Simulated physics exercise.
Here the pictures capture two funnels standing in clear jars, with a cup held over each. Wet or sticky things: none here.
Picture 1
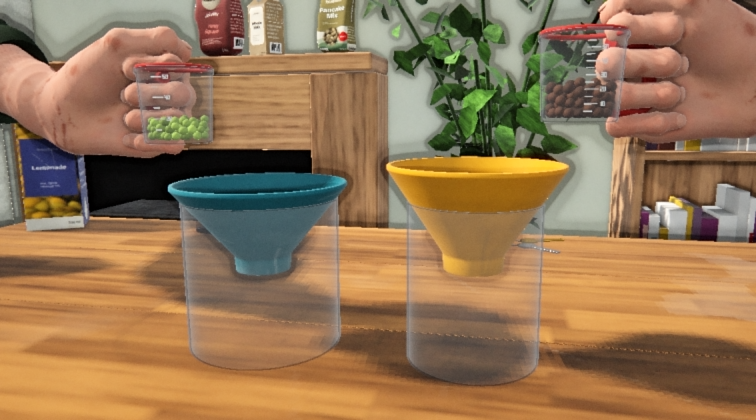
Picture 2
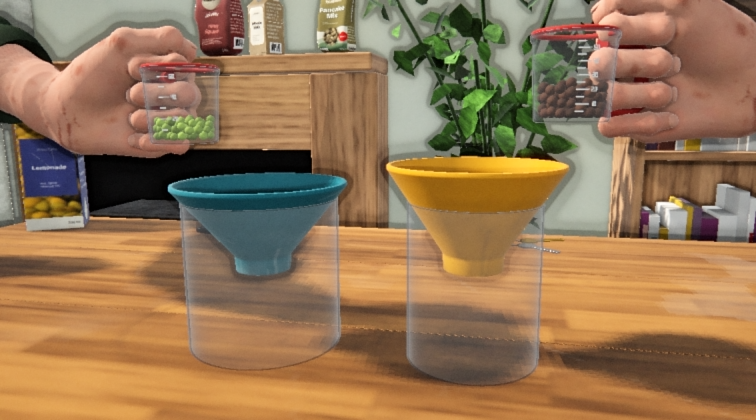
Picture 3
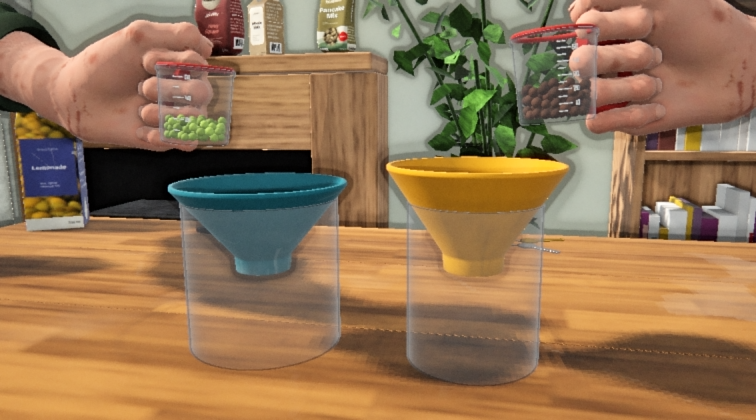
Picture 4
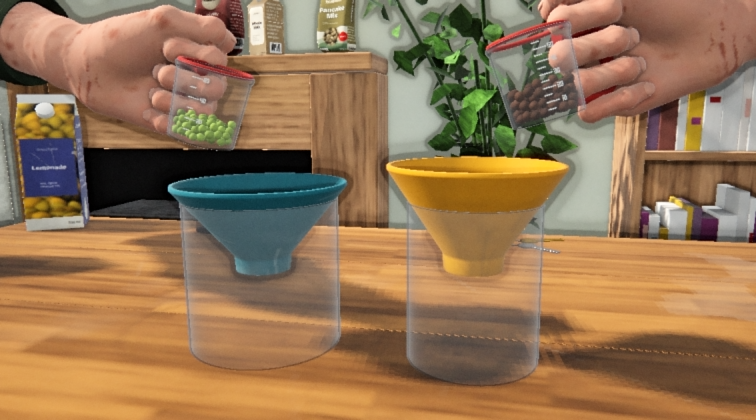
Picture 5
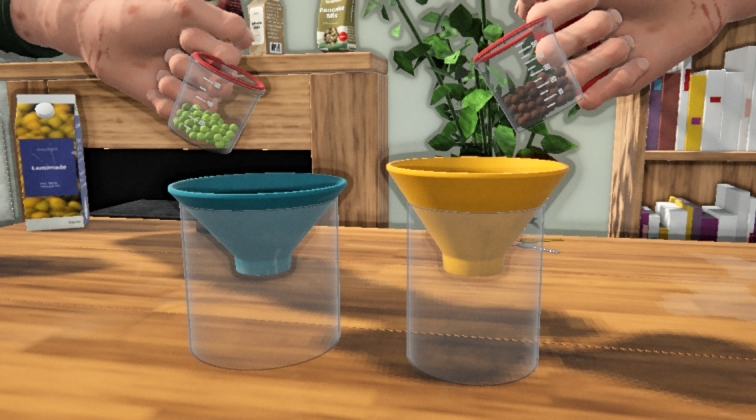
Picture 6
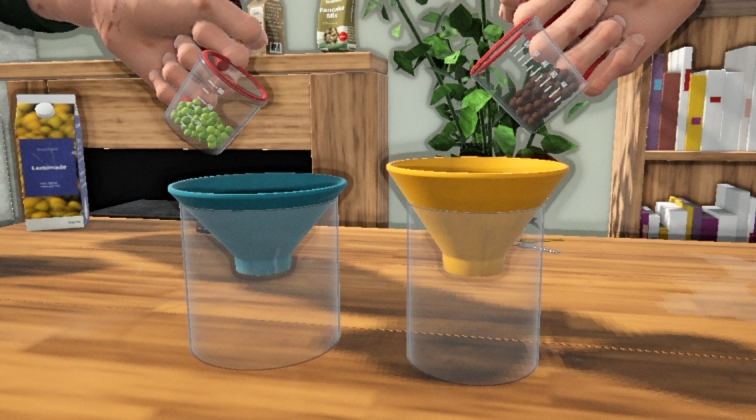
On a wooden table, two hands held clear cups of green peas and brown berries above a teal funnel and a yellow one set in jars, then moved them inward and steadily tilted both.
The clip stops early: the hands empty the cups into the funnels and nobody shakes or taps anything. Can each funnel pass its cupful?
Left drains fully, right drains fully.
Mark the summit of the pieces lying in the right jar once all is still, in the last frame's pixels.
Roughly (512, 340).
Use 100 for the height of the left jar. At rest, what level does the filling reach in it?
That works out to roughly 5 per cent.
Then, 0.29 s after the last picture, left, all still in the cup; right, all still in the cup.
Then, 0.59 s after the last picture, left, nearly all still in the cup, a stray few in or over the funnel; right, nearly all still in the cup, a stray few in or over the funnel.
Then, 0.96 s after the last picture, left, about a third in or over the funnel, about two thirds down in the jar; right, about a quarter in or over the funnel, about two thirds down in the jar.
At rest, left, all down in the jar; right, all down in the jar.
